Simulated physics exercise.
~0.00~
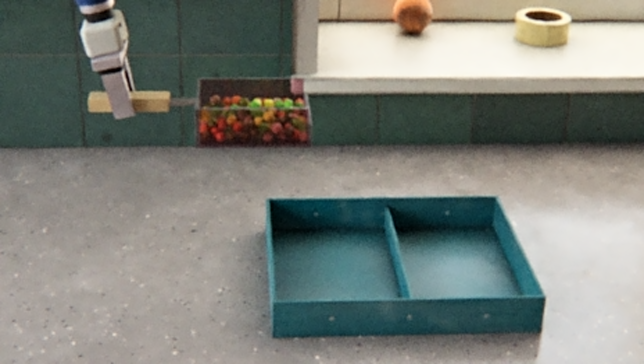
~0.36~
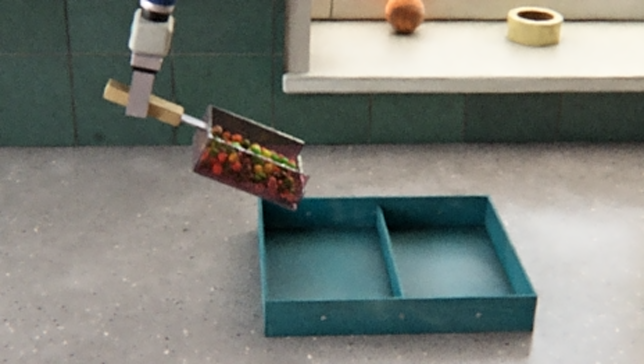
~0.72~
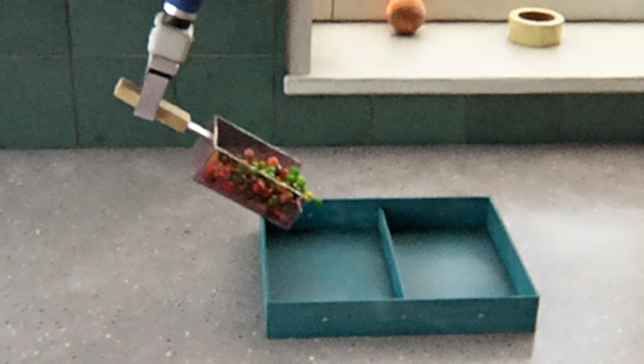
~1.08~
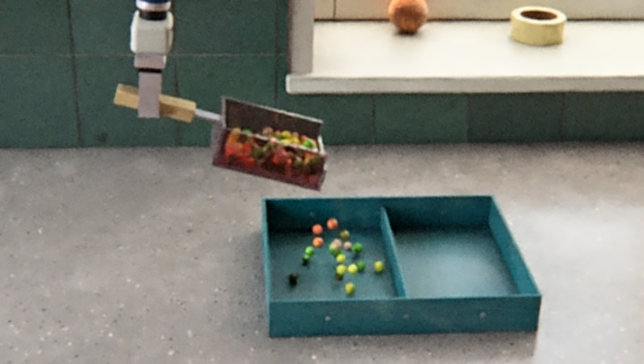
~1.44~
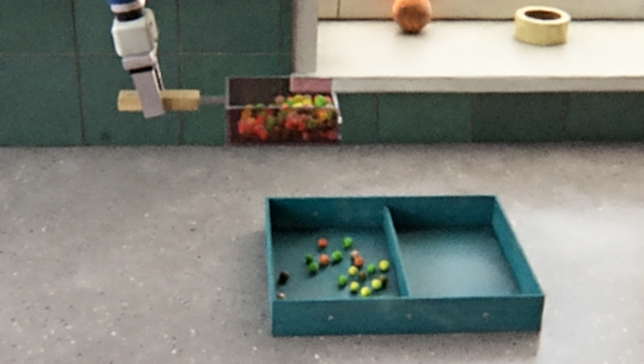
Above a gray counter, a robot arm tips some colorful balls into a tray's left compartment.
